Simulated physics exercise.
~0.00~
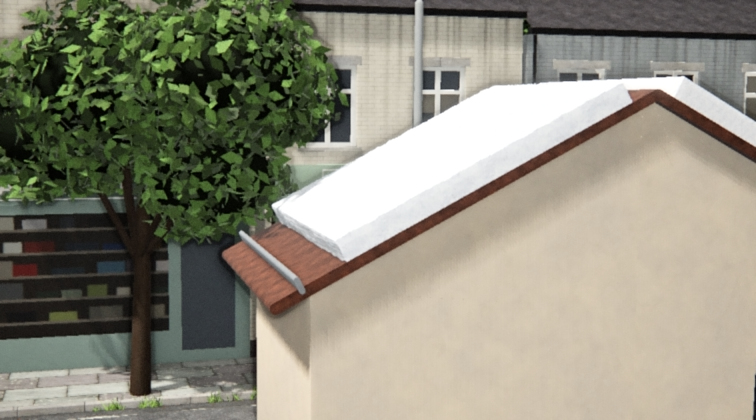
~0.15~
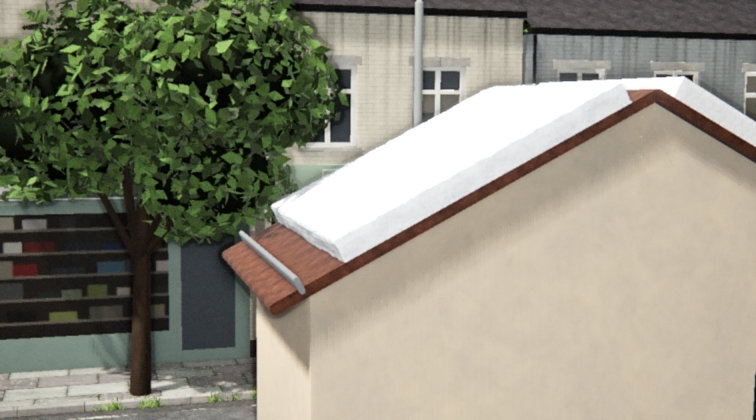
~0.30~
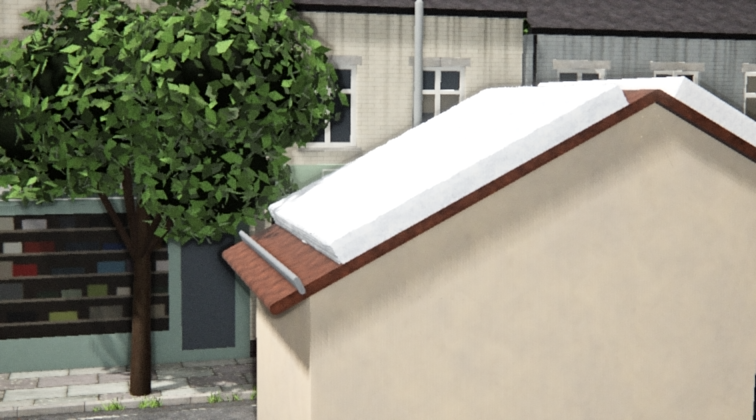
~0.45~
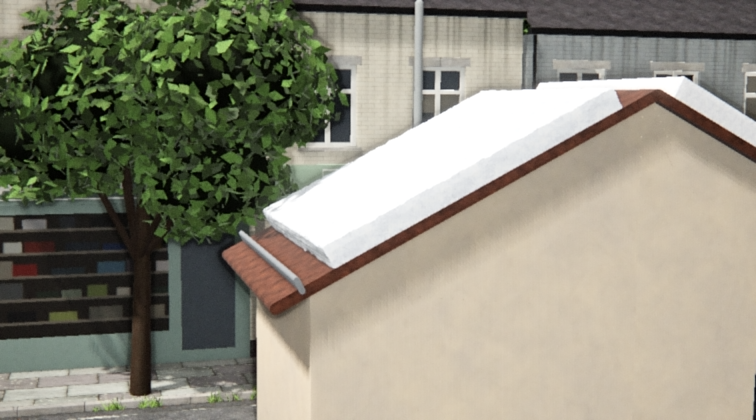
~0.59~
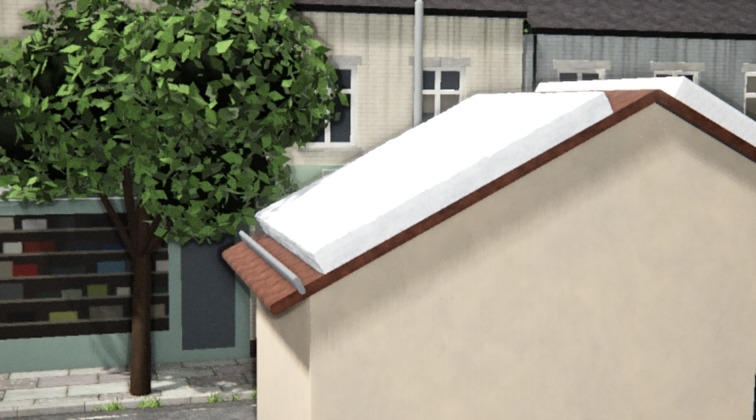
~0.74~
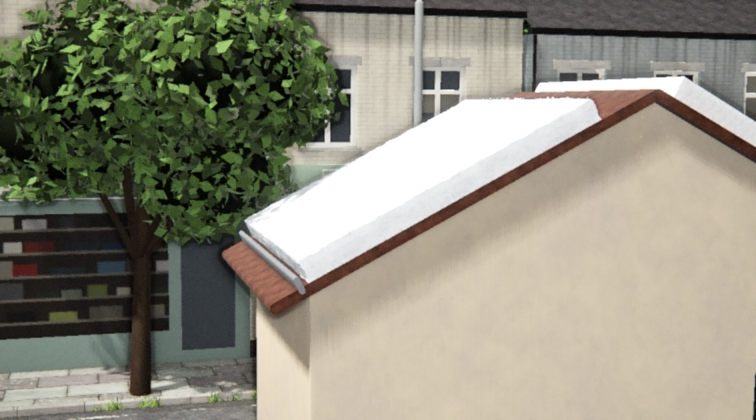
A thick slab of snow slides slowly down the roof's left slope to the metal rail.
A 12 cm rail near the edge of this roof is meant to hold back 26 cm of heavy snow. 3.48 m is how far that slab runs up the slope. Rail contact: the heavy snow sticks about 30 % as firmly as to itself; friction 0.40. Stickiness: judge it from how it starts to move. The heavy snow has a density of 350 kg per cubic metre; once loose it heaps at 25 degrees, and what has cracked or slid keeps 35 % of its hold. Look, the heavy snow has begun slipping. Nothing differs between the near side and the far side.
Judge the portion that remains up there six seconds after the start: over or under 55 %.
What remains up there six seconds after the start comes out higher than 55 per cent.
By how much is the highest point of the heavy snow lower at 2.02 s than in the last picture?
0.5 m.
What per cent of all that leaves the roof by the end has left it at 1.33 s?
The value is close to 10 %.
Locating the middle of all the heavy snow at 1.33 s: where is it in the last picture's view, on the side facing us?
The spot is somewhere around (400, 217).
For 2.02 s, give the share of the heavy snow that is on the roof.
Reading: Around 85 %.
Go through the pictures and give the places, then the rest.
The first frame shows front end of the heavy snow at (337, 240).
The second frame shows front end of the heavy snow at (335, 241), its middle shifted 1.3 cm.
The third frame shows front end of the heavy snow at (332, 243), its middle shifted 5.5 cm.
The fourth frame shows front end of the heavy snow at (325, 246), its middle shifted 13 cm.
The fifth frame shows front end of the heavy snow at (315, 252), its middle shifted 24 cm.
The sixth frame shows front end of the heavy snow at (301, 260), its middle shifted 40 cm.
By 1.33 s, 97 % of the snow is on the roof.
By 2.02 s, 84 % of the snow is on the roof.
By 2.71 s, 76 % of the snow is on the roof.
By 3.40 s, 76 % of the snow is on the roof.
By 6.00 s, at the end, 76 % of the snow is on the roof.
